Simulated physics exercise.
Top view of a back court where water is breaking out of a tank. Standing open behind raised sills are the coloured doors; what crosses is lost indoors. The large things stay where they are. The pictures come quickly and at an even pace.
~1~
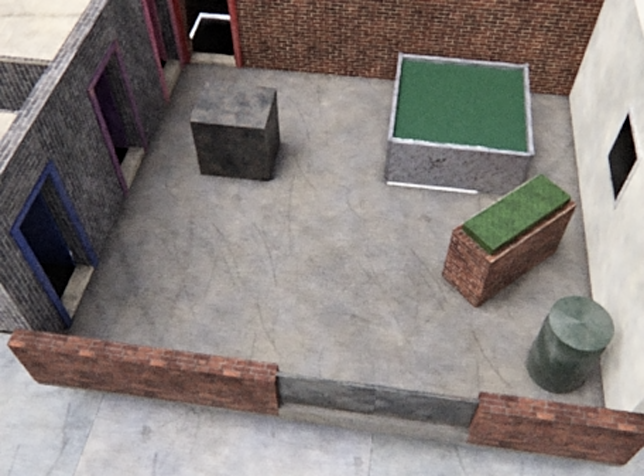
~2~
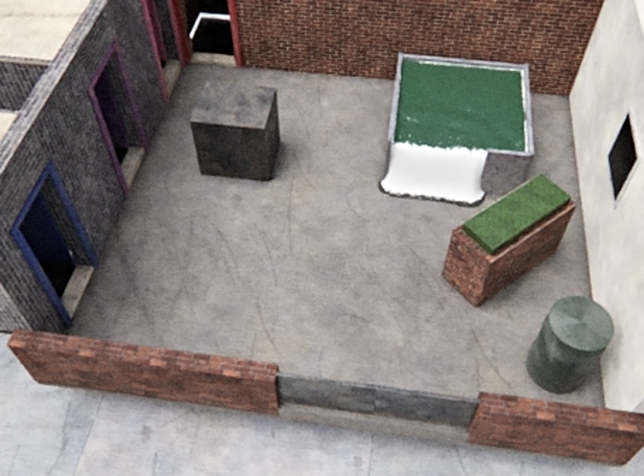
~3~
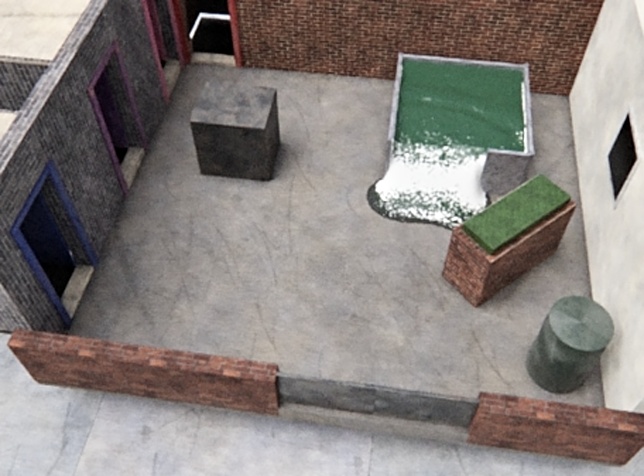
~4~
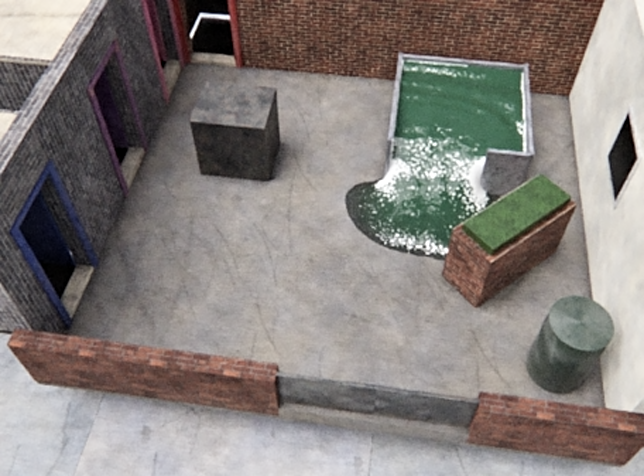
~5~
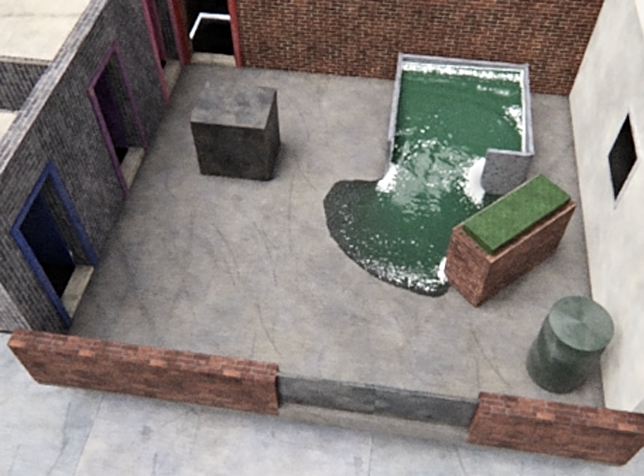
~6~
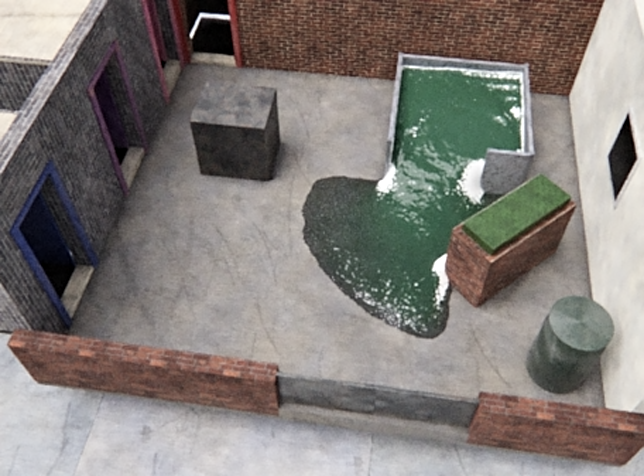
The clip opens on a walled court seen from above, with still green water in a tank near the back brick wall. Water bursts through the tank's front in a white, foaming rush, then spreads across the floor toward the viewer and left, running alongside the grass-topped brick block as a widening dark green pool.
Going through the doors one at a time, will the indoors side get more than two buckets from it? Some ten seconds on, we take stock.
Result: The purple door stays at or under the cap there, the blue door tips over the cap there, the red door tips over the cap there, the pink door stays at or under the cap there.
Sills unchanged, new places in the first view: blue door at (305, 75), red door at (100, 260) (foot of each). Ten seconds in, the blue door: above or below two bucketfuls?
Then: Blue door holds.
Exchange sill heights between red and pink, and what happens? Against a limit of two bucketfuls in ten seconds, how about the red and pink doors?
As I see it, red doesn't reach it while pink overshoots.
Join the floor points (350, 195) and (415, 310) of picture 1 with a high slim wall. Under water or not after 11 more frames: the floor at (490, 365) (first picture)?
Looks like that place is swamped.
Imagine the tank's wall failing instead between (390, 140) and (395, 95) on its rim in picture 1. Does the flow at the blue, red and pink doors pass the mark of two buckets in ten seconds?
Blue: Over the line; red: Over the line; pink: Over the line.
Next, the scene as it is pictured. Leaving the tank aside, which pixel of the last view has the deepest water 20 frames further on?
My finger goes to (55, 359).
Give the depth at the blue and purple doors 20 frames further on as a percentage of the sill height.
Depth ratios, approx.: 420 and 0 percent.
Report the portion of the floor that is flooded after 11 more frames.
I'd estimate some 45 per cent.
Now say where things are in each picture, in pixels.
In the first frame, still water in the tank at (461, 105).
In the second frame, the front is at (382, 183), out from the gap at (434, 173).
In the third frame, the front is at (378, 209), out from the gap at (434, 174).
In the fourth frame, water pours out at (434, 175) and has run to a hidden place.
In the fifth frame, water pours out at (434, 176) and has run to (436, 292).
In the sixth frame, the front is at (429, 332), out from the gap at (434, 175).
A moment on, water covers 30 % of the floor; the purple door not reached, the blue door not reached, the red door not reached, the pink door not reached.
Next, water covers 45 % of the floor; the purple door not reached, the blue door not reached, the red door not reached, the pink door not reached.
Then, water covers 55 % of the floor; the purple door not reached, the blue door far over two buckets in, the red door not reached, the pink door not reached.
Later, water covers 80 % of the floor; the purple door wet at the sill, nothing in, the blue door far over two buckets in, the red door under two buckets in, the pink door wet at the sill, nothing in.
In the end, water covers 100 % of the floor; the purple door wet at the sill, nothing in, the blue door far over two buckets in, the red door far over two buckets in, the pink door wet at the sill, nothing in.
